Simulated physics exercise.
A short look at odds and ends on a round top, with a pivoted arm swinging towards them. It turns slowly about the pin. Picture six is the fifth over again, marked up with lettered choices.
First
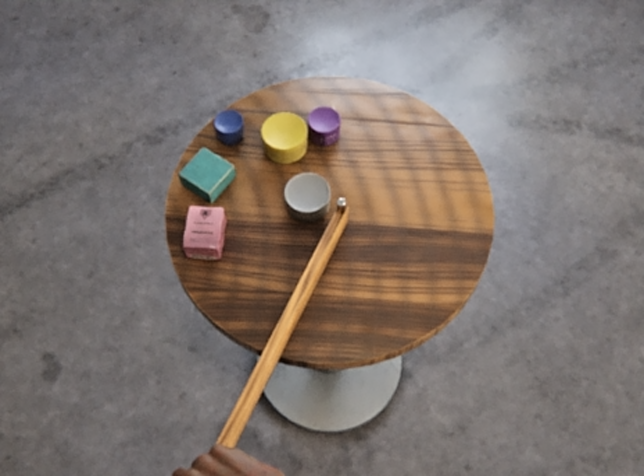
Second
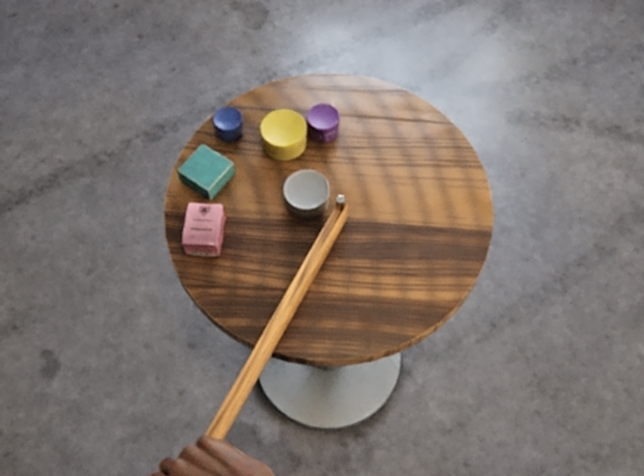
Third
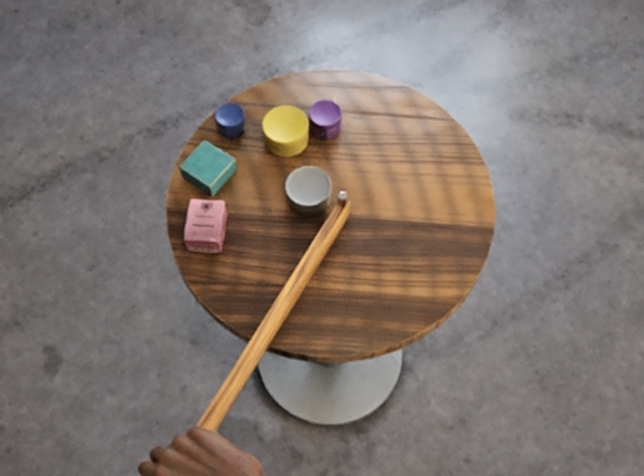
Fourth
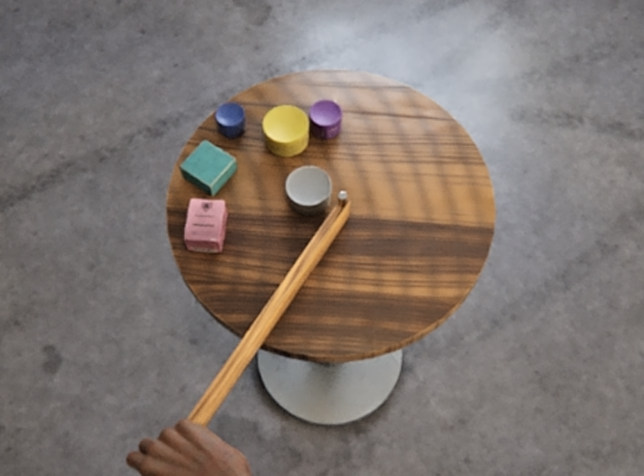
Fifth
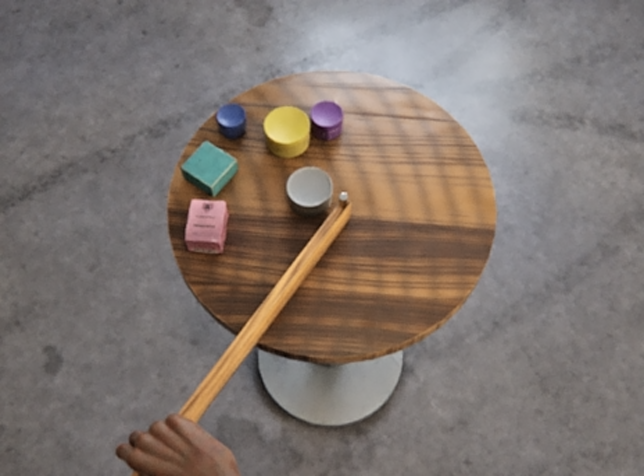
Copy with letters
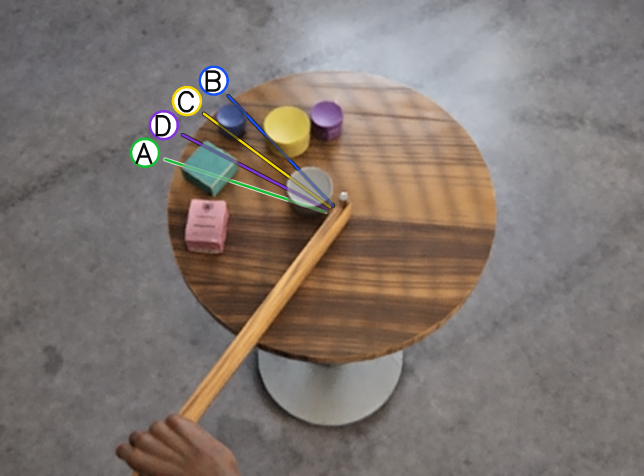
A hand slowly swings a wooden arm slightly leftward about a pin on a round wooden table holding small tubs and boxes.
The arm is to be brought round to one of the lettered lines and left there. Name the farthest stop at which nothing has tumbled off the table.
No farther than A.
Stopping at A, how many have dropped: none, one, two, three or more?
The count is none.
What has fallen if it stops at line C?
It is the blue jar.
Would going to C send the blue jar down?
Yes.
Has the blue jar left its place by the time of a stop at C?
Yes.
On the marked copy, A at (244, 185); B at (279, 149); C at (265, 159); D at (253, 171).
With A. Early on, arm (242, 252); blue jar (233, 121); turquoise block (210, 169).
Further on, arm (232, 205); turquoise block (209, 151); pink box (204, 191).
At the end, arm (241, 172); blue jar (244, 91); turquoise block (227, 116); nothing has fallen.
As for the rest, B drops the blue jar and turquoise block; C drops the blue jar; D drops the blue jar.
